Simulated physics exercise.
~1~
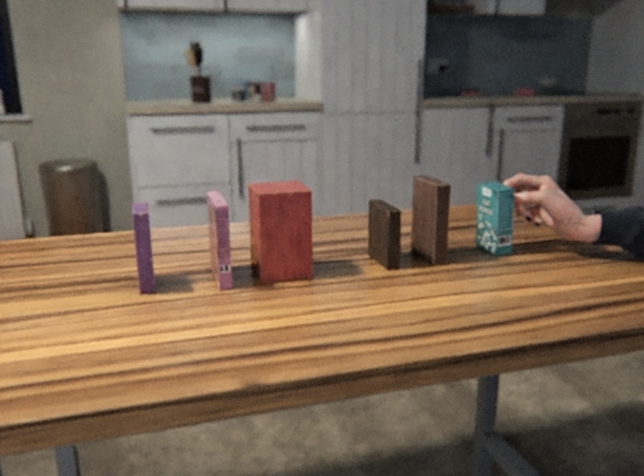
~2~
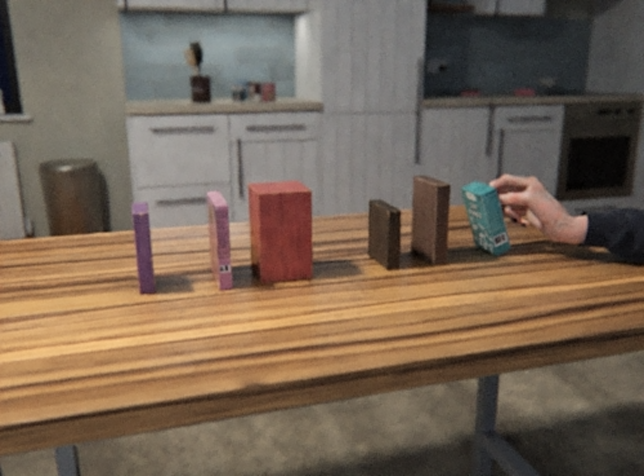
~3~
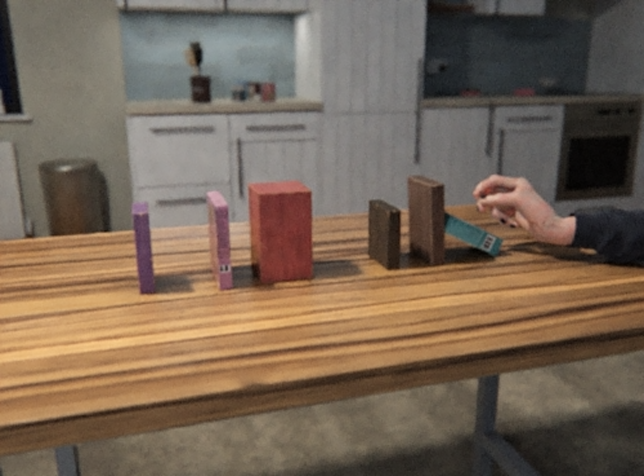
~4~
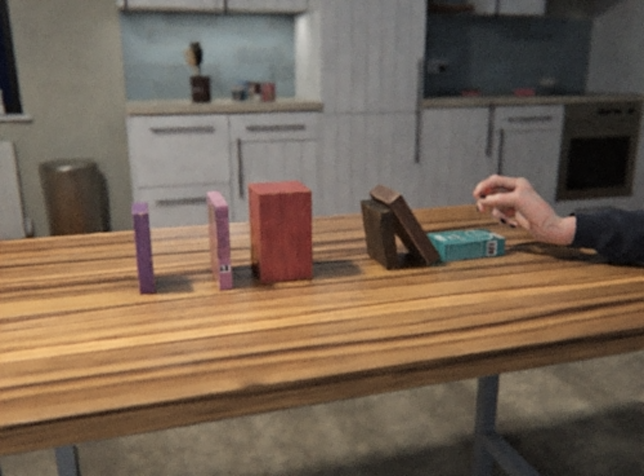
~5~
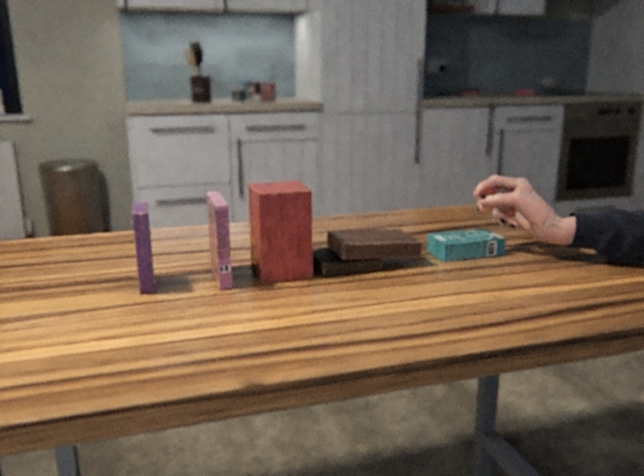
A hand tips a turquoise packet leftward on a wooden table and stays still as a brown board and then a black board topple left in turn, ending flat beside the red block, which remains upright with the pink packet and purple block.
